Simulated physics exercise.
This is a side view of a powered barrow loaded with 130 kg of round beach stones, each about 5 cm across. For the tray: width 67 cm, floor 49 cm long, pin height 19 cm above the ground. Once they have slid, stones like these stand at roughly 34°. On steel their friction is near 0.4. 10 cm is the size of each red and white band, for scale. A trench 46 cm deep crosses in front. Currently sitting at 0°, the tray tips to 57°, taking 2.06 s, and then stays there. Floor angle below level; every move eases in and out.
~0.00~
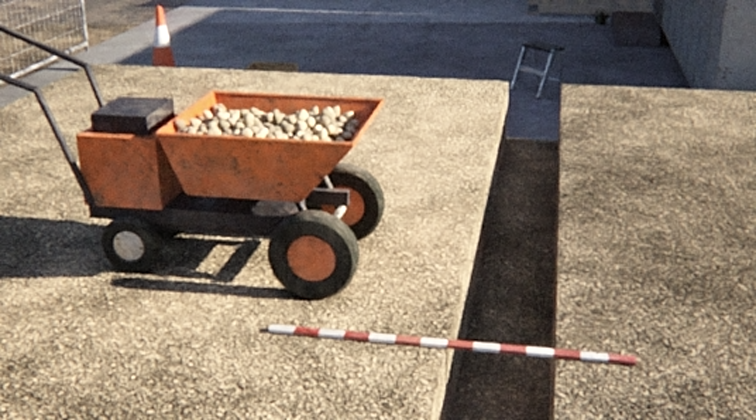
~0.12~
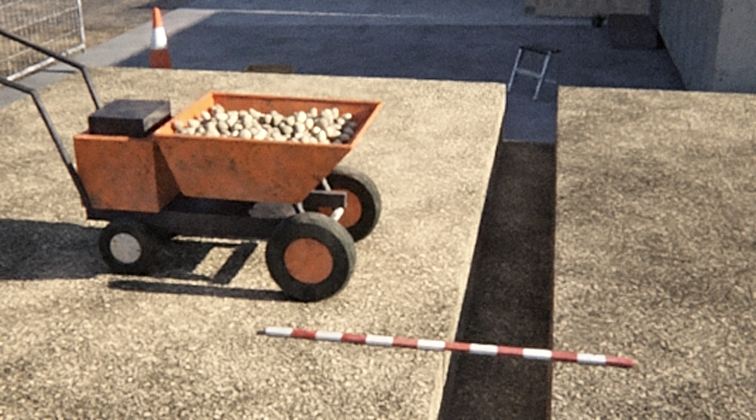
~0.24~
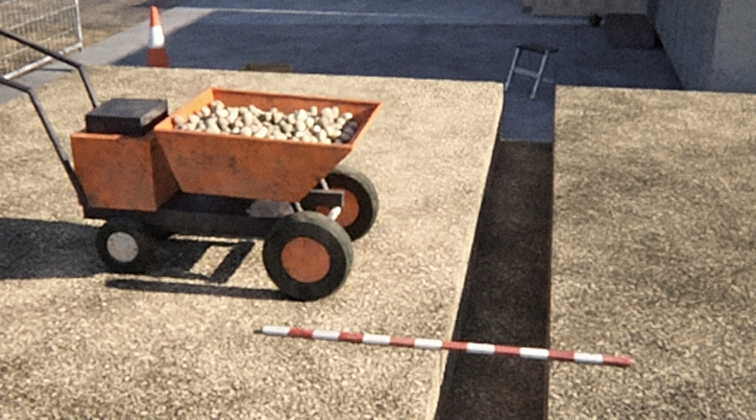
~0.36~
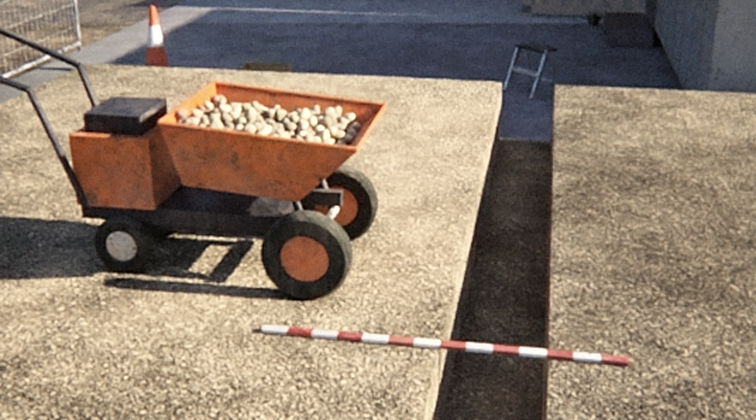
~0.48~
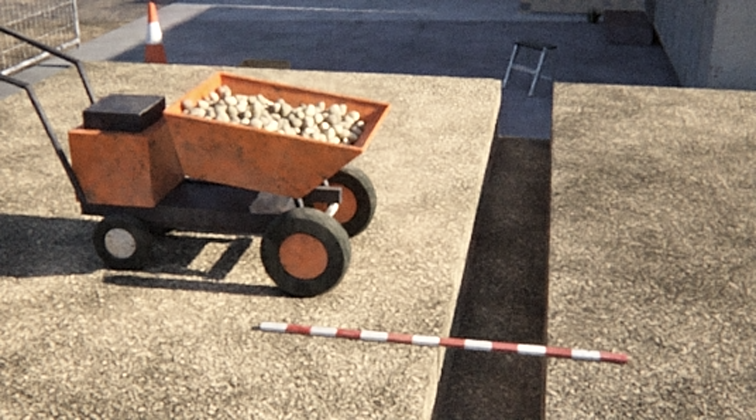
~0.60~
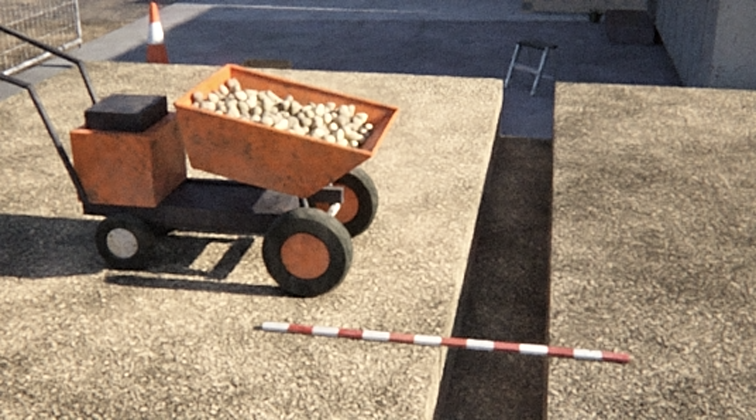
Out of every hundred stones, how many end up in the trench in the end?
Around 91 in every hundred.
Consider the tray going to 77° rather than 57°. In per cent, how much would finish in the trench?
I'd guess some 100 in a hundred.
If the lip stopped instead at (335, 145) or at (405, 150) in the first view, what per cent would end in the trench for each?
About 75 and 85 per cent.
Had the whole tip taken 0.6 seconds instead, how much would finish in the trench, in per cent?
Something close to 85 per cent.
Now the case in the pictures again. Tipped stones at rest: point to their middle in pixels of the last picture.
Somewhere around (498, 356) in the last picture.
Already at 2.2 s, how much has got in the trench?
Some 35 per cent of the load by that point.
After 1.5 s the floor is at 48°; 100 % in the tray; the foremost stones are at (432, 184).
After 2.2 s the floor is at 57°; 63 % in the tray, 3 % short of the trench, 34 % in the trench; the foremost stones are at (539, 371).
After 2.5 s the floor is at 57°; 40 % in the tray, 2 % short of the trench, 58 % in the trench; the foremost stones are at (539, 380).
After 4.5 s the floor is at 57°; 8 % in the tray, 2 % short of the trench, 91 % in the trench; the foremost stones are at (540, 368).
